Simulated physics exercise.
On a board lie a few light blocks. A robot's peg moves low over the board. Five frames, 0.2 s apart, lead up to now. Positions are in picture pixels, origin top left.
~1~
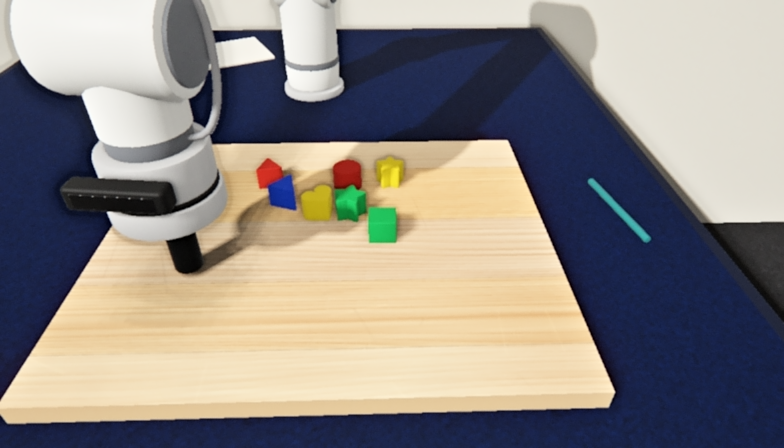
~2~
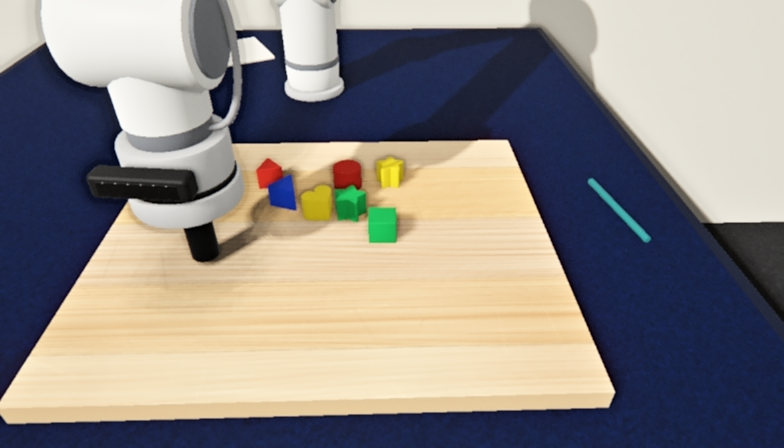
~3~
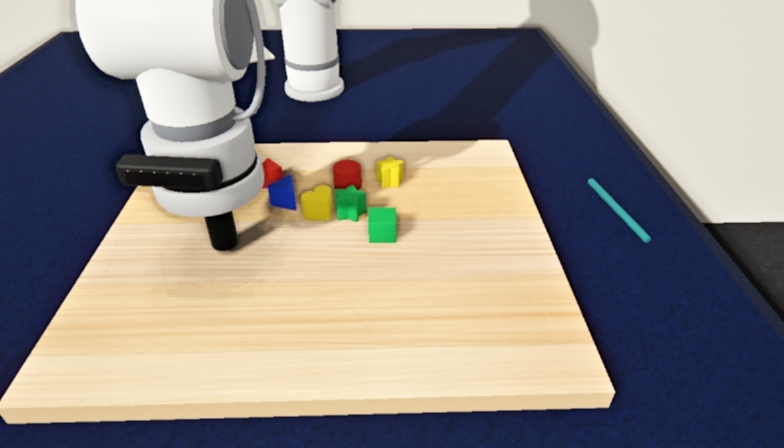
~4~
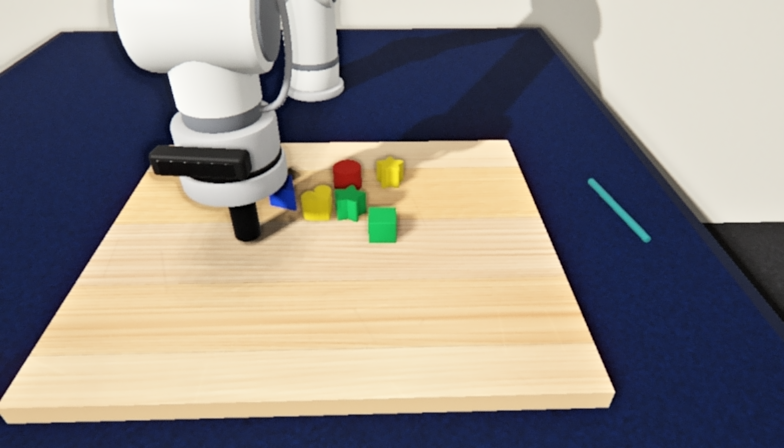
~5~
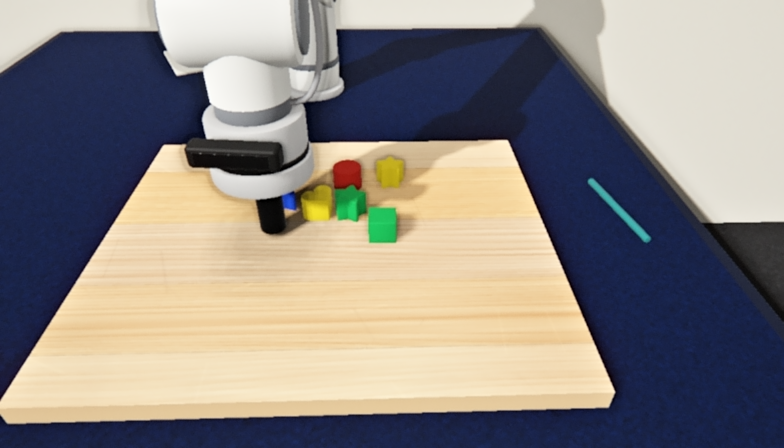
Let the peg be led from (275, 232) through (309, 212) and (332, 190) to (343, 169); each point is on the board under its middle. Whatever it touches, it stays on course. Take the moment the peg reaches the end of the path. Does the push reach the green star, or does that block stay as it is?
That block gets shifted.
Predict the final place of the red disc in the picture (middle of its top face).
It should be at (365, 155) by then.
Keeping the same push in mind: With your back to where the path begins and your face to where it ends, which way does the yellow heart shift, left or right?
Goes right.
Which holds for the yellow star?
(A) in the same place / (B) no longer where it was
A - in the same place.
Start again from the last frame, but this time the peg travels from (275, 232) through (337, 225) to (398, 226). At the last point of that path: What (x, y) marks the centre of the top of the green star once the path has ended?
Its top centre lands on (364, 189).
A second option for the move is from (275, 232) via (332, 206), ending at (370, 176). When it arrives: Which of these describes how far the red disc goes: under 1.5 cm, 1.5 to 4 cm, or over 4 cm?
The largest band: Over 4 cm.
What follows on the original path. One third of the way, peg (309, 206); yellow heart (335, 186), turned 15° clockwise; green star (356, 193), turned 30° clockwise.
Two thirds of the way, peg (332, 185); yellow heart (353, 179), turned 65° clockwise; red disc (352, 162); green star (361, 193), turned 60° clockwise.
At the end, peg (343, 164); blue triangular block in place; yellow heart (353, 179), turned 65° clockwise; red disc (365, 155); green star (361, 193), turned 60° clockwise; yellow star in place.
